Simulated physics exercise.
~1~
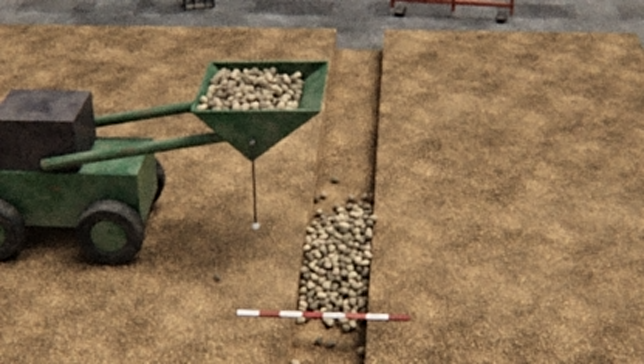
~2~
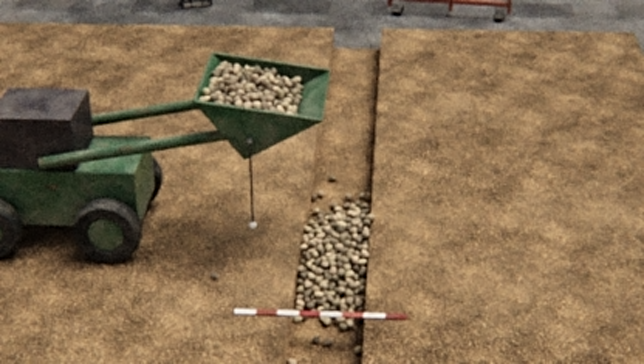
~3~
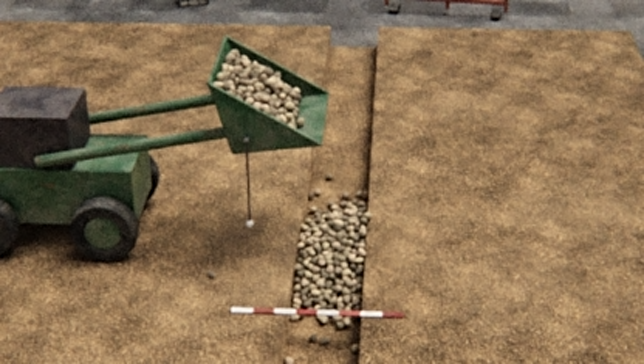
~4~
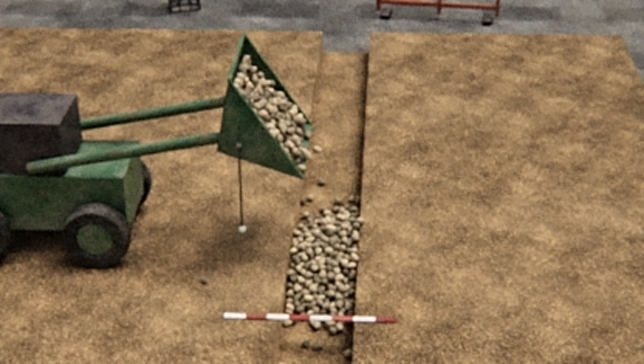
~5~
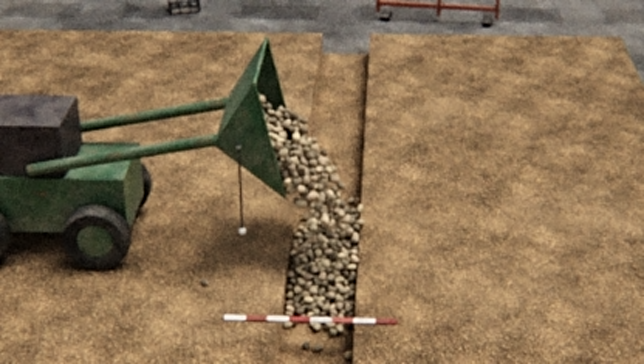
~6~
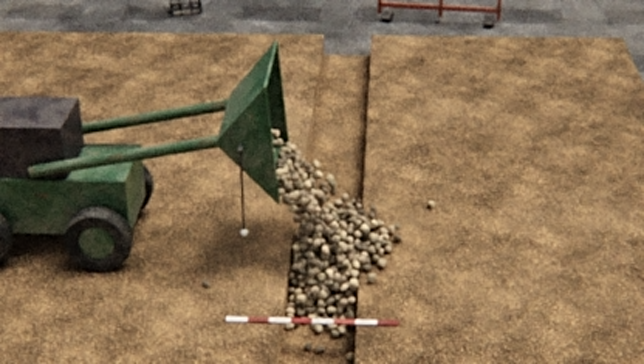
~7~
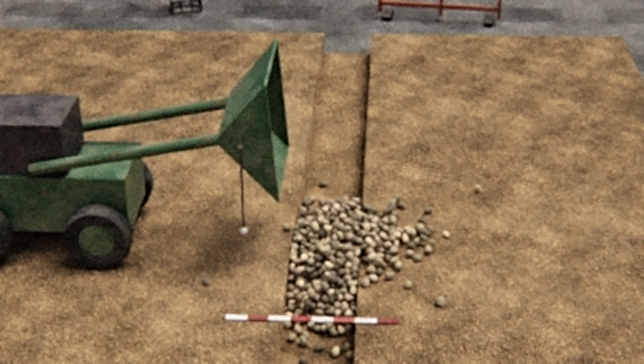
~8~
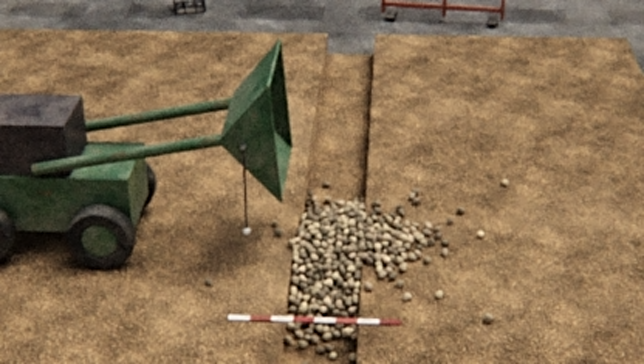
Green loader tipping its bucket and pouring pale stones onto a heap in a trench, some scattering over the right bank.
